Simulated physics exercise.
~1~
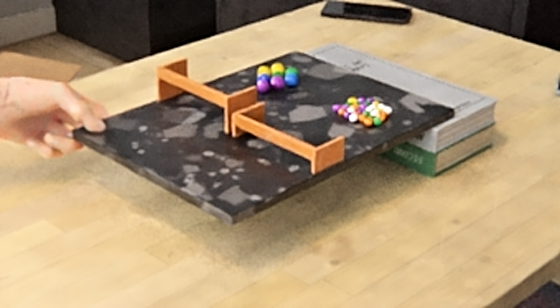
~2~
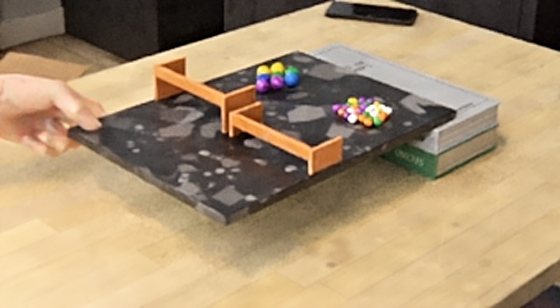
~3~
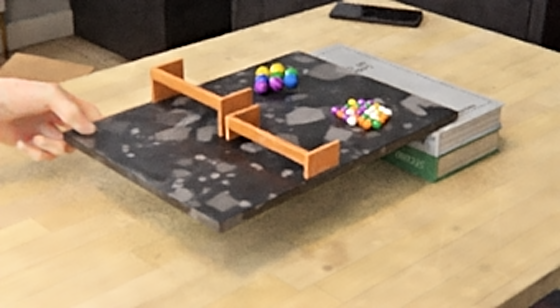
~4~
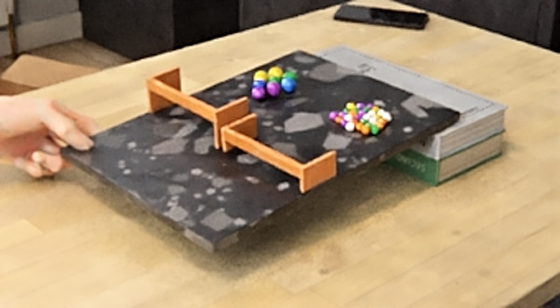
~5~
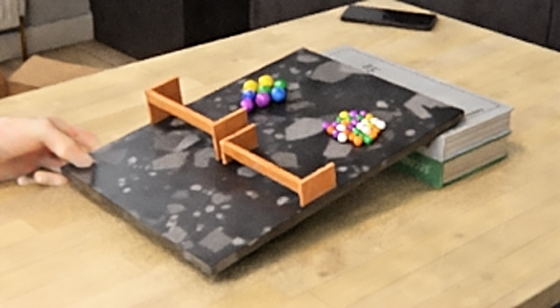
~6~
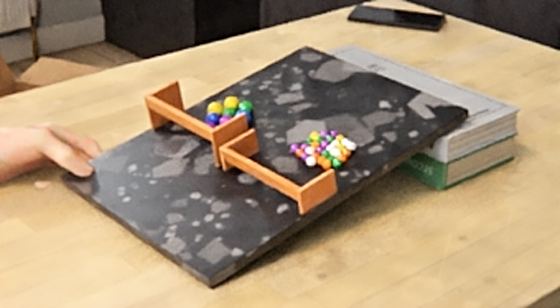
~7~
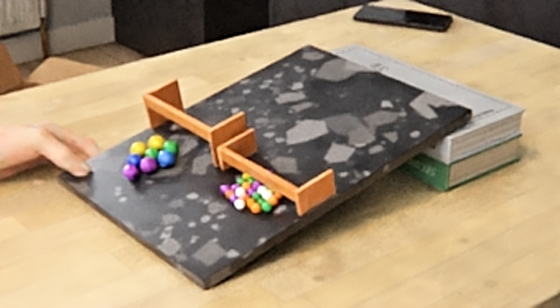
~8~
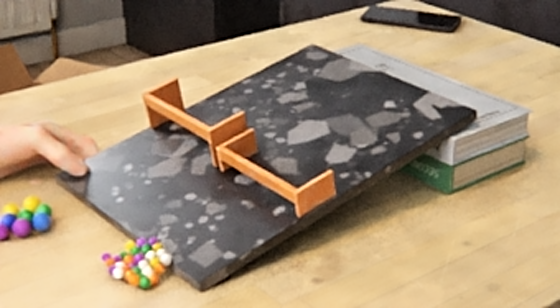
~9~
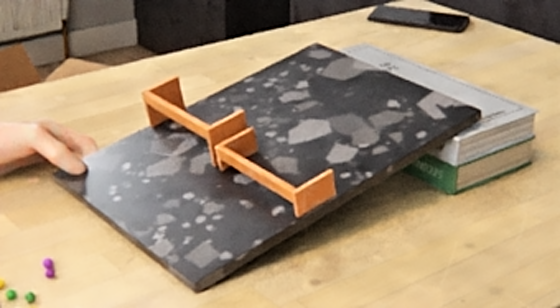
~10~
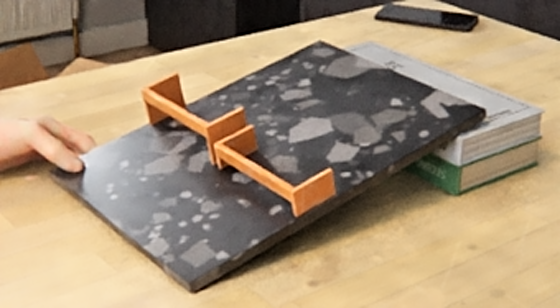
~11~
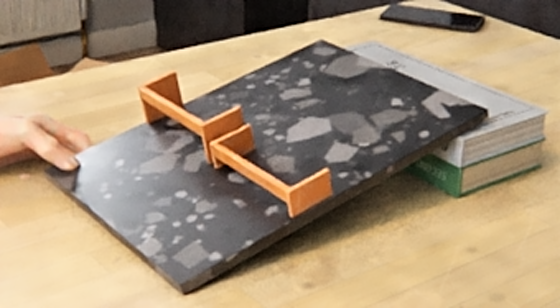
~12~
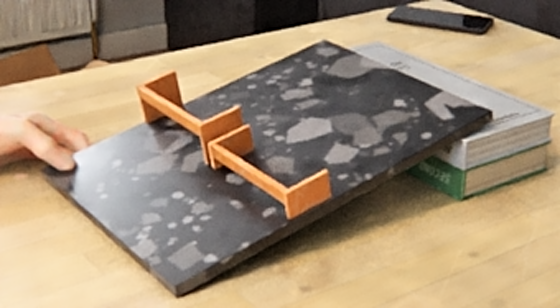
At the start, a hand at the left supports one end of a dark, speckled board whose other end rests on two stacked books, with two clusters of colourful little balls sitting above a pair of orange bars. The hand gradually lowers its end, making the board slope more steeply toward the left. Both clusters begin sliding down toward the bars, then pass beneath them through the slots. They leave the lower edge, spill onto the wooden table and travel out of view. Finally the board remains tilted, empty except for its bars, with the hand still holding it.
